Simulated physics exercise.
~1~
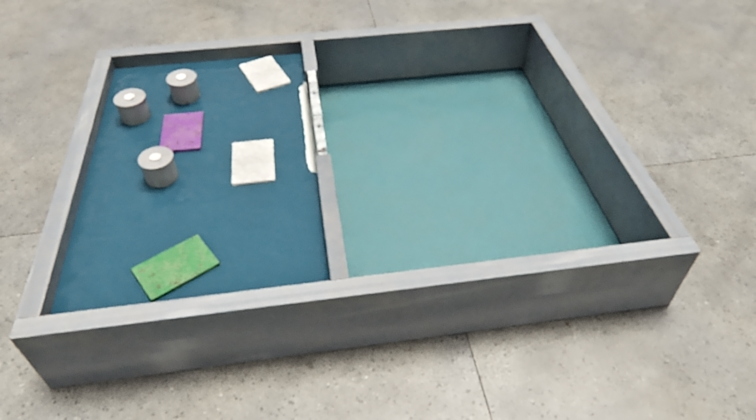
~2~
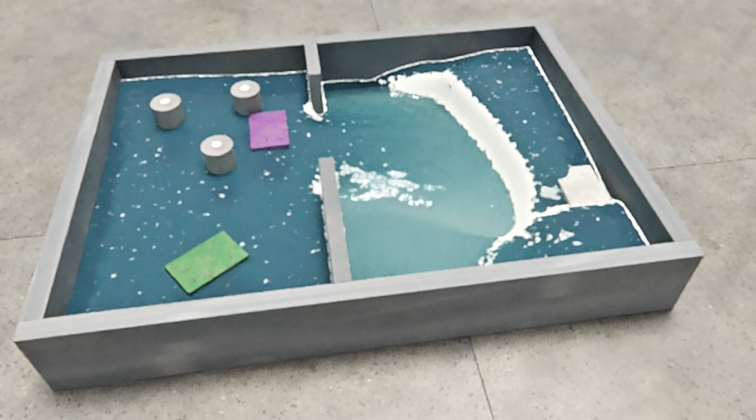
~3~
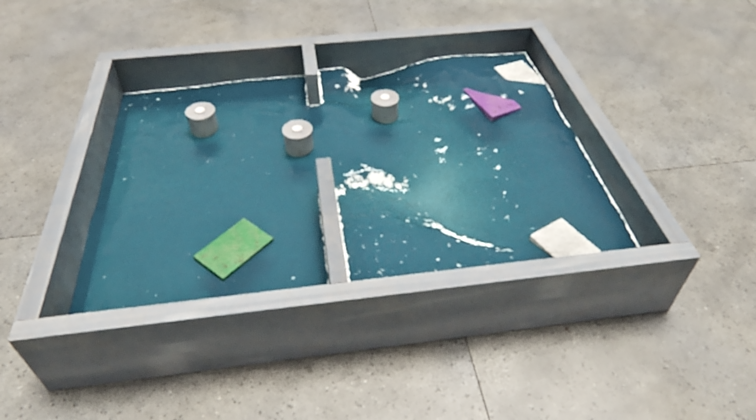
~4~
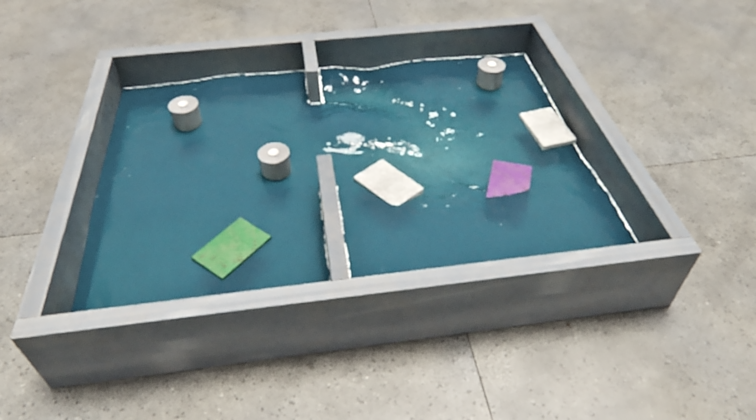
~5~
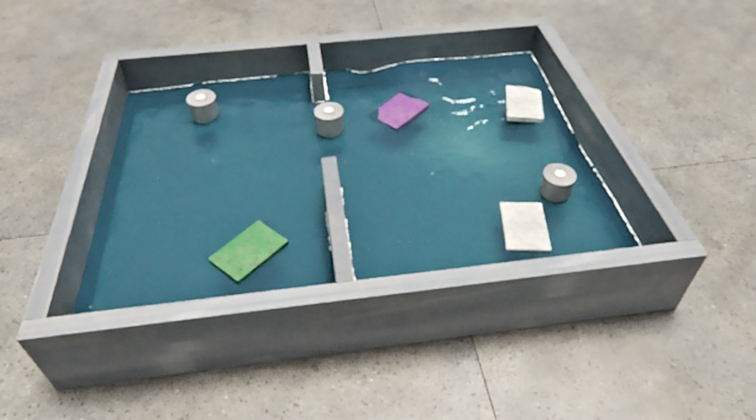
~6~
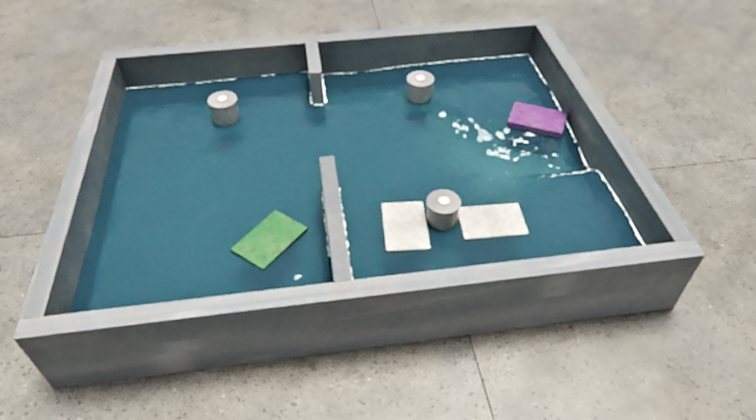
In a divided grey tank, water surging through a gap, carrying floats and tubs rightward, the green float staying left.
